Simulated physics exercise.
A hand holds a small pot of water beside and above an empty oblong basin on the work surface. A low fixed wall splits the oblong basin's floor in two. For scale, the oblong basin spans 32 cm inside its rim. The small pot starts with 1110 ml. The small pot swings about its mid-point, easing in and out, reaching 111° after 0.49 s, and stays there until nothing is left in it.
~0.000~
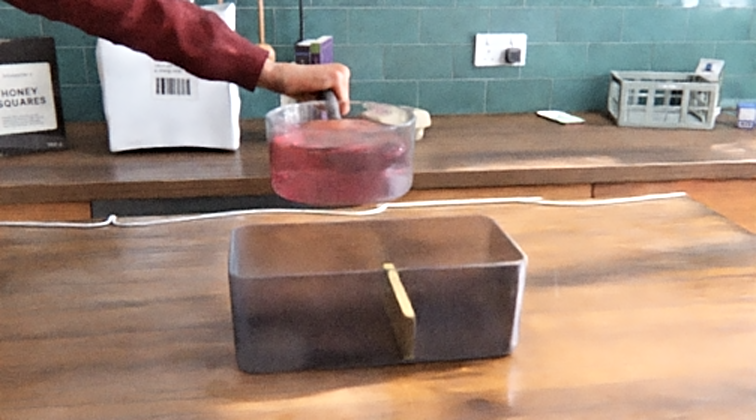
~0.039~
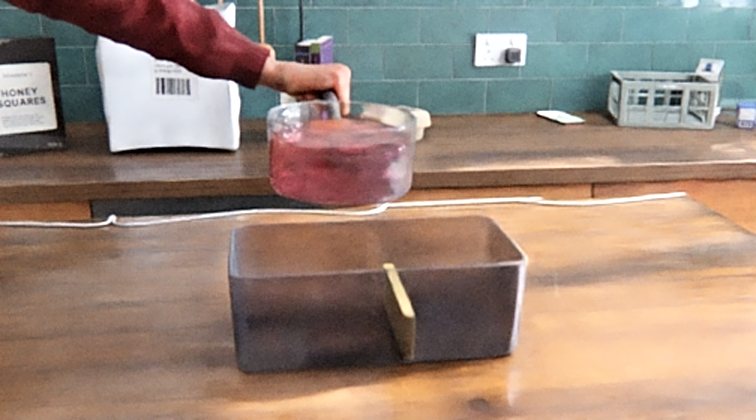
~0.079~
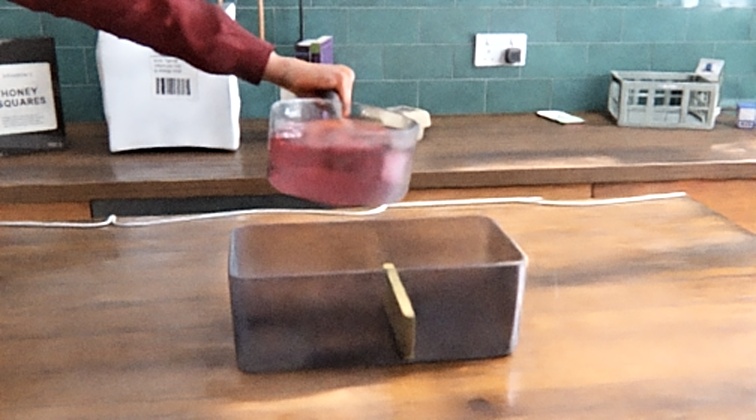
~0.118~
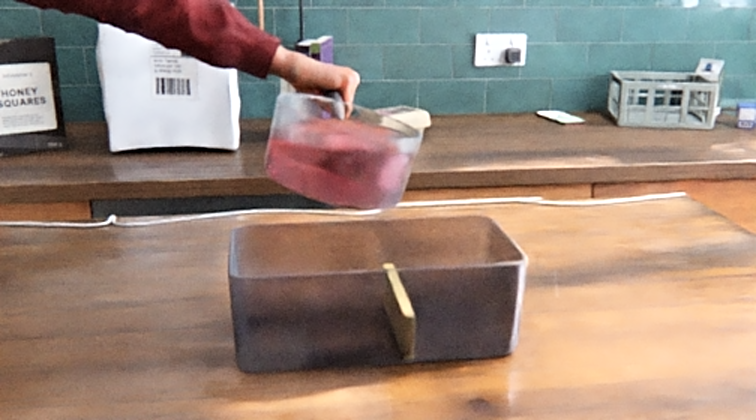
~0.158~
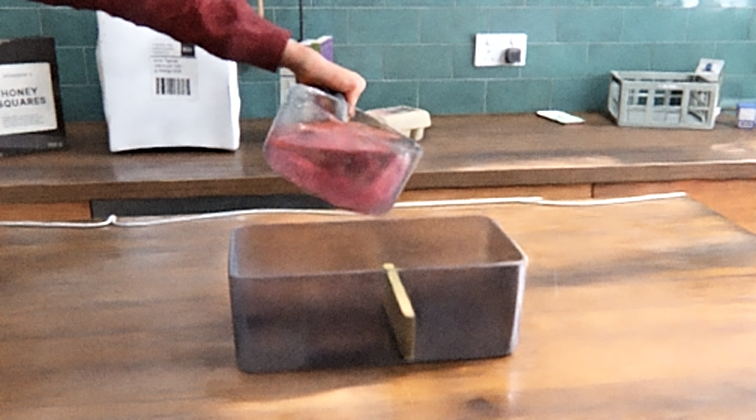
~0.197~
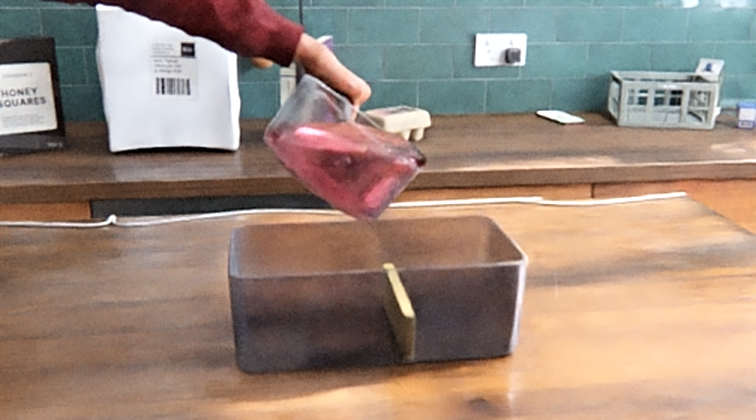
A hand in a dark red sleeve held a clear pot of pinkish-red water above an empty oblong basin on a wooden table, then tilted it steadily further down to the right.
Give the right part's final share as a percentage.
About 65 per cent.
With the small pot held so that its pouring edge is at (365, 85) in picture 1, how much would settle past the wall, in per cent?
In that case some 40 per cent.
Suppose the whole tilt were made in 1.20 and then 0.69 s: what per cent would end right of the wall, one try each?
In turn about 85 and 75 per cent.
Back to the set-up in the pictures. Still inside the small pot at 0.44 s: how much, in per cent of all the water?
About 20 per cent.
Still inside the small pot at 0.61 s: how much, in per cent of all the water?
About 3 per cent.
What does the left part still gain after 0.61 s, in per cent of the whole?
Near 14 in a hundred.
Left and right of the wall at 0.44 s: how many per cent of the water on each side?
Left about 1, right about 52.
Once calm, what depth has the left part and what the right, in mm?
Left about 12 mm, right about 40 mm.
Then, 0.44 s in, the tilt is 108° and 20 per cent is still to pour, 1 is left of the wall and 52 right of it.
Then, 0.61 s in, the tilt is 111° and 3 per cent is still to pour, 14 is left of the wall and 57 right of it.
Then, 0.79 s in, the tilt is 111° and 1 per cent is still to pour, 20 is left of the wall and 71 right of it.
Then, 0.99 s in, the tilt is 111° and 0 per cent is still to pour, 26 is left of the wall and 67 right of it.
Finally, 29 per cent lies left of the wall, 65 right of it and 6 outside.
